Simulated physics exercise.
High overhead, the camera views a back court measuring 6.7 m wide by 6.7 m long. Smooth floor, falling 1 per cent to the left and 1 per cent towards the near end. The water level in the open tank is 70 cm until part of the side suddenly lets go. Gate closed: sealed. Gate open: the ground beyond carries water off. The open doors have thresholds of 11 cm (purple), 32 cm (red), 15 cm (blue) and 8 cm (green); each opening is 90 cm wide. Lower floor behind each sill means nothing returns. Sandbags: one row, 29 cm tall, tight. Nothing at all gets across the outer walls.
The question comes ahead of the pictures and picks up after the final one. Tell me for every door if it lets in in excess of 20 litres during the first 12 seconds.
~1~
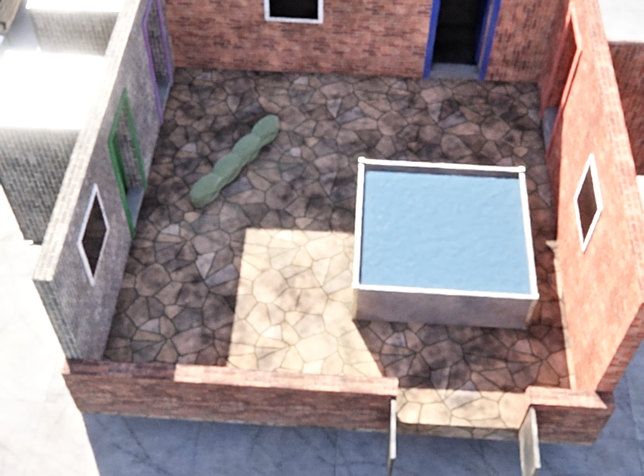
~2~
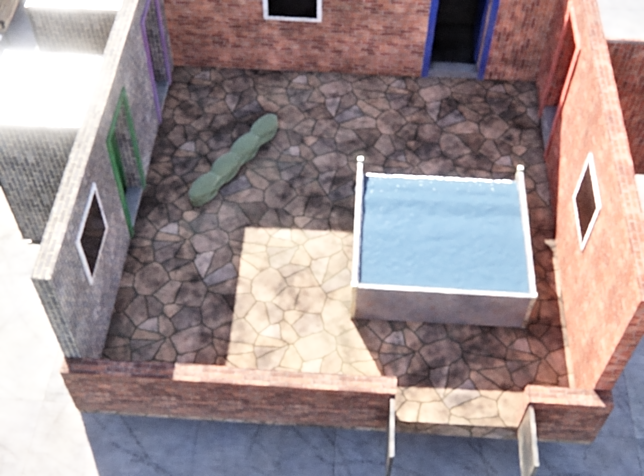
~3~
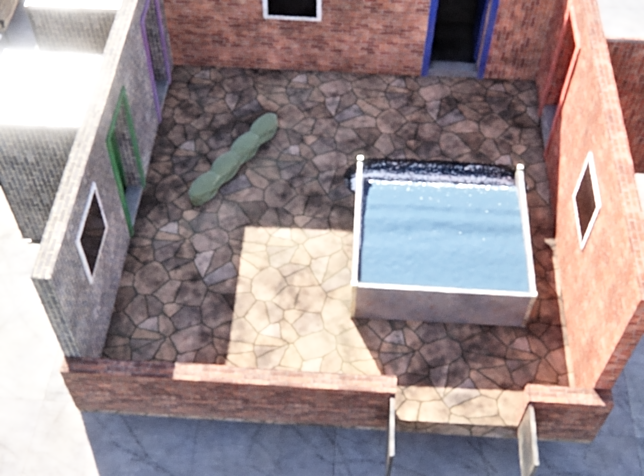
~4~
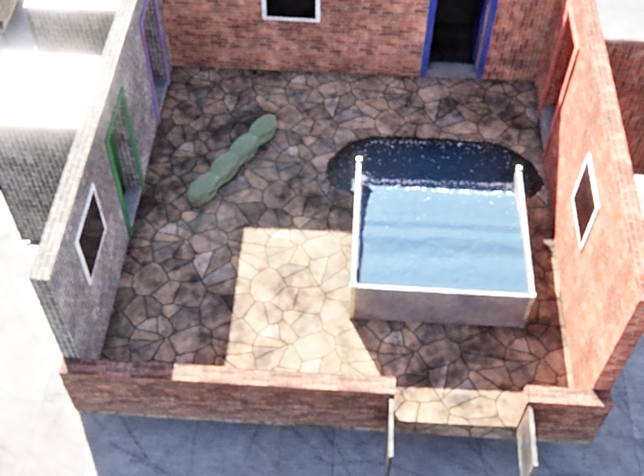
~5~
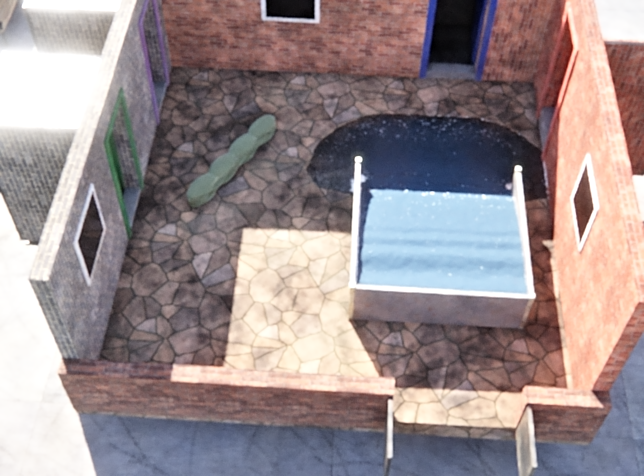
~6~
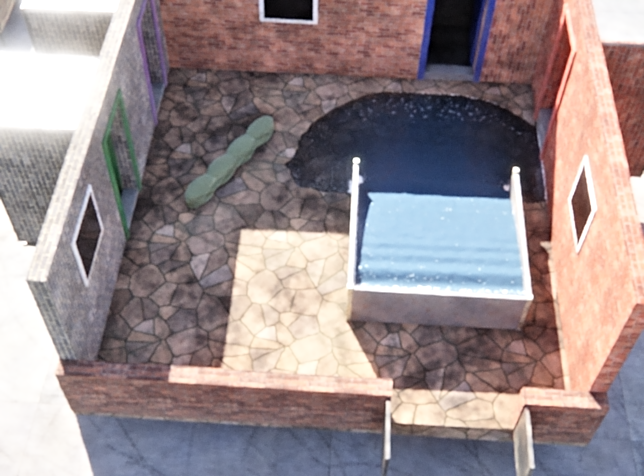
Purple door: Past the limit, red door: Within the limit, blue door: Past the limit, green door: Past the limit.
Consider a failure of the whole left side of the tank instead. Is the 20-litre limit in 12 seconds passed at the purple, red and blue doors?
Note: Purple short of the mark, red short of the mark, blue short of the mark.
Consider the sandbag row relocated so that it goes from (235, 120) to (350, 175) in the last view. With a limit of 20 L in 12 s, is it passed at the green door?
Outcome - green: Pass.
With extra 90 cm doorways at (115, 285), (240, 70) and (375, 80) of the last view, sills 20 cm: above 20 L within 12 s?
Result in order - not enough, not enough, more than that.
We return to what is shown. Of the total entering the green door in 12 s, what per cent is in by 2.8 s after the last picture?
About 0%.
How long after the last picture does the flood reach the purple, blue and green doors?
Arrival times: Purple 2.0 seconds, blue 0.1 seconds, green 3.0 seconds.
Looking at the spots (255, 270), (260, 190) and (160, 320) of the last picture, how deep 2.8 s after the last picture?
Approximately 0, 1 and 0 centimetres, going through them in turn.
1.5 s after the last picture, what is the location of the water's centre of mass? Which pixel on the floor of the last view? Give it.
The water is centred near (419, 169).
Then, 0.7 s after the last picture water covers 30 % of the floor and is deepest (40 cm) near (442, 80); purple door not reached, red door 16 cm at the sill, 0 L in, blue door 37 cm at the sill, 64 L in, green door not reached.
Then, 1.5 s after the last picture water covers 35 % of the floor and is deepest (42 cm) near (452, 81); purple door not reached, red door 16 cm at the sill, 0 L in, blue door 41 cm at the sill, 191 L in, green door not reached.
Then, 2.8 s after the last picture water covers 45 % of the floor and is deepest (36 cm) near (180, 68); purple door 27 cm at the sill, 44 L in, red door 24 cm at the sill, 0 L in, blue door 28 cm at the sill, 355 L in, green door not reached.
Then, 6.3 s after the last picture water covers 85 % of the floor and is deepest (30 cm) near (91, 389); purple door 17 cm at the sill, 242 L in, red door 7 cm at the sill, 0 L in, blue door 6 cm at the sill, 389 L in, green door 12 cm at the sill, 6 L in.
Then, 11.3 s after the last picture water covers 95 % of the floor and is deepest (16 cm) near (91, 389); purple door 9 cm at the sill, 266 L in, red door 5 cm at the sill, 0 L in, blue door 1 cm at the sill, 389 L in, green door 8 cm at the sill, 41 L in.
